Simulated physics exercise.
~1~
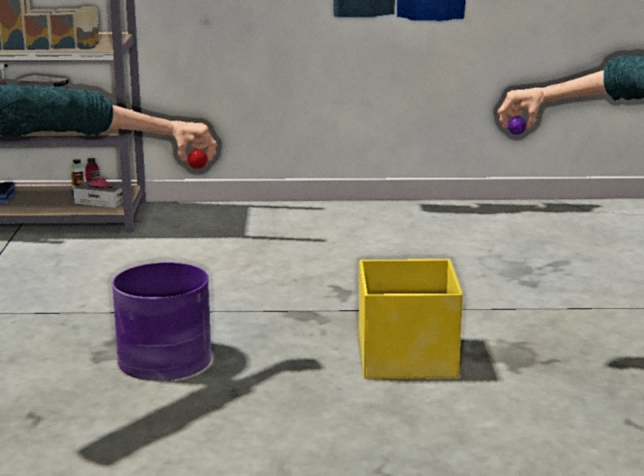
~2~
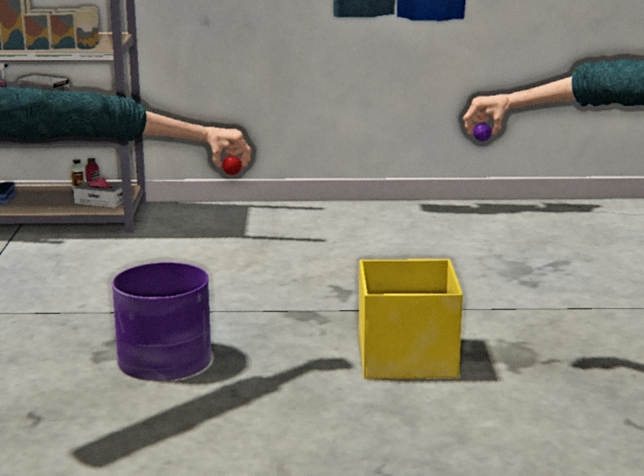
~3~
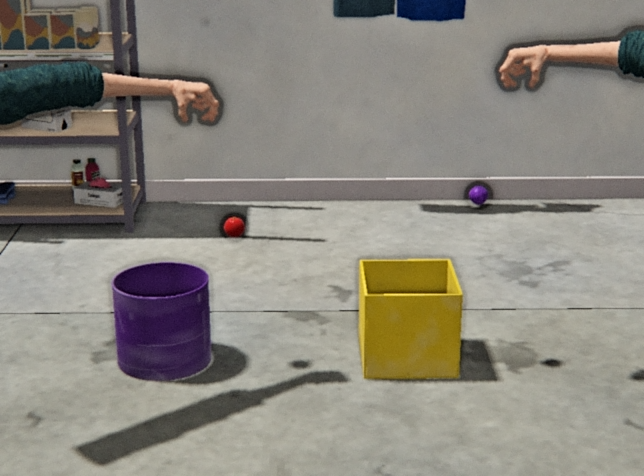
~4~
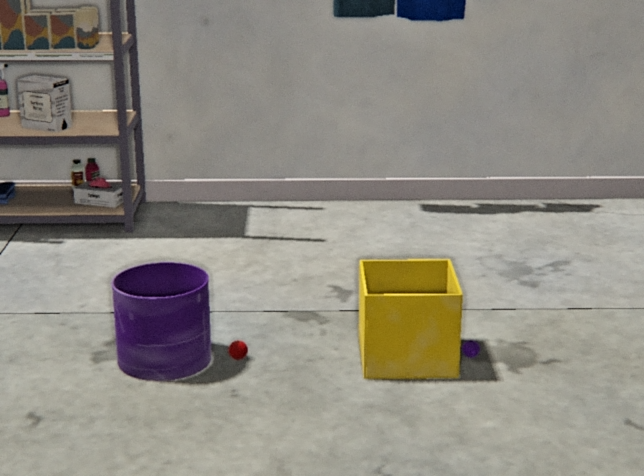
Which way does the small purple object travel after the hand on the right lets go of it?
It moves down, falling from the hand until it rests on the floor beside the yellow crate.
